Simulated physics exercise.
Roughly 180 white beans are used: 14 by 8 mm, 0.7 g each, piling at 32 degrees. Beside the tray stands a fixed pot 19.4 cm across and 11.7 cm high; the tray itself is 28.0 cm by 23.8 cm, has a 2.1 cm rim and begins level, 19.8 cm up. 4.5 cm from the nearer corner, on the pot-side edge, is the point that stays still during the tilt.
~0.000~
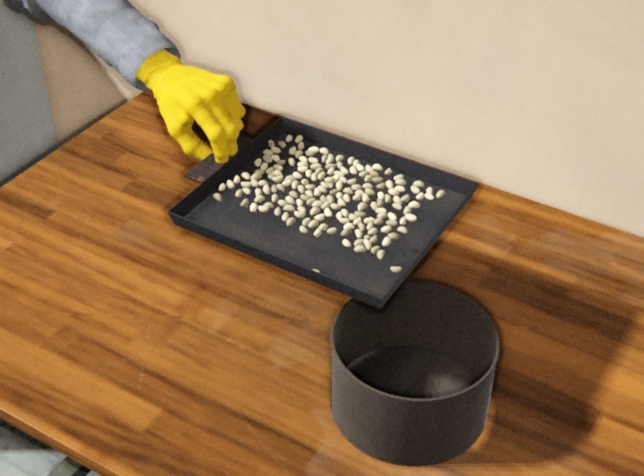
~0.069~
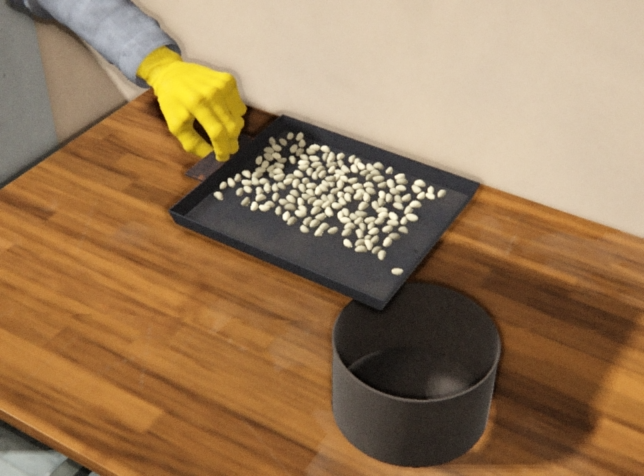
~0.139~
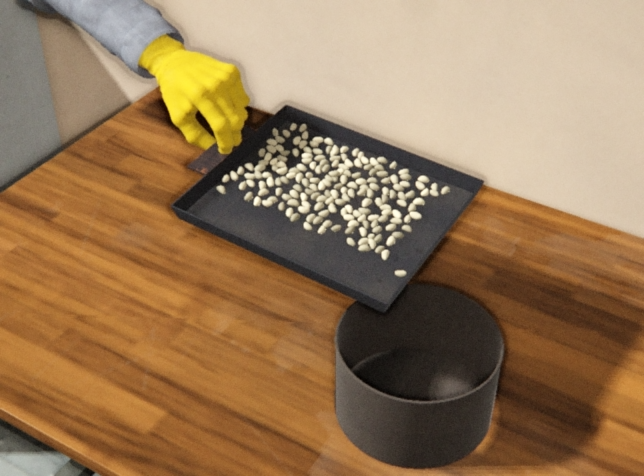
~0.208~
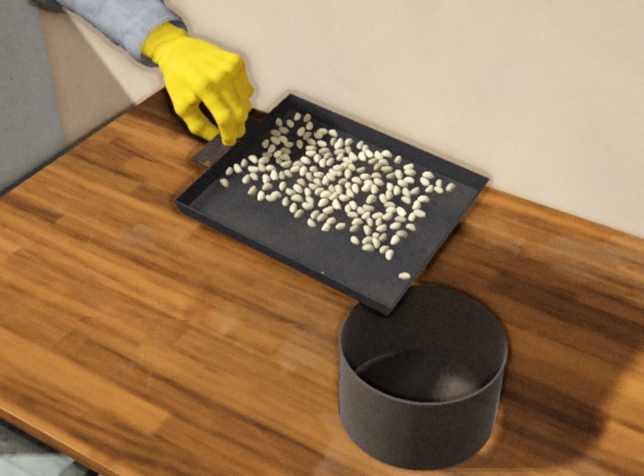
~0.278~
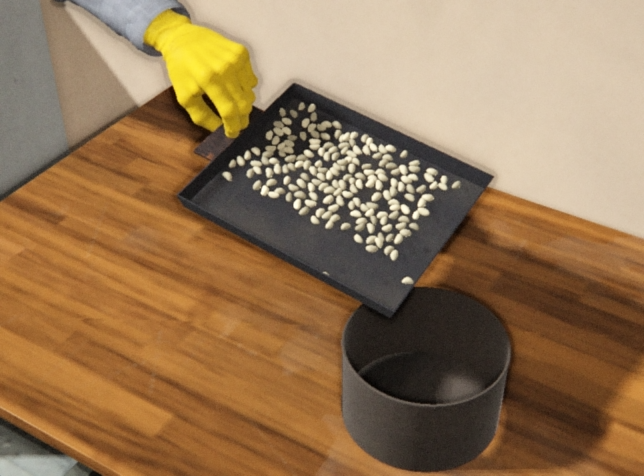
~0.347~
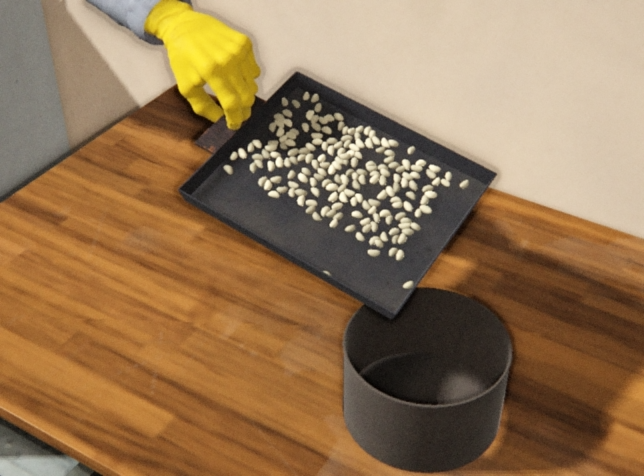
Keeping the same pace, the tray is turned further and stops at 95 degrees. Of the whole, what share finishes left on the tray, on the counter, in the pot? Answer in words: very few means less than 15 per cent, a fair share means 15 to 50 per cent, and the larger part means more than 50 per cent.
Tray: Very few. Counter: Very few. Pot: The larger part.
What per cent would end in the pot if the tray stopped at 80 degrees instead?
90 percent.
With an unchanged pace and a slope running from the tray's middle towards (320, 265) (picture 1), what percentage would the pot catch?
I'd estimate about 70 %.
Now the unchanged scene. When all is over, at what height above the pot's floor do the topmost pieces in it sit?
I'd say near 2.5 centimetres.
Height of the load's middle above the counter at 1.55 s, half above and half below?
Roughly 22 cm.
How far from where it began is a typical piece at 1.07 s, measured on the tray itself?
I'd say close to 16 centimetres.
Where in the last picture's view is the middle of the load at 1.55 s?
At that time the load is centred around (404, 294).
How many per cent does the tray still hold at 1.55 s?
80%, roughly.
After 1.07 s, tilt 53 degrees; the tray holds 95 %, the pot 0 %.
After 1.55 s, tilt 77 degrees; the tray holds 80 %, the pot 15 %.
After 2.10 s, tilt 95 degrees; the tray holds 0 %, the pot 90 %.
By 2.8 s all is still; tray 0 %, counter 10 %, pot 90 %.
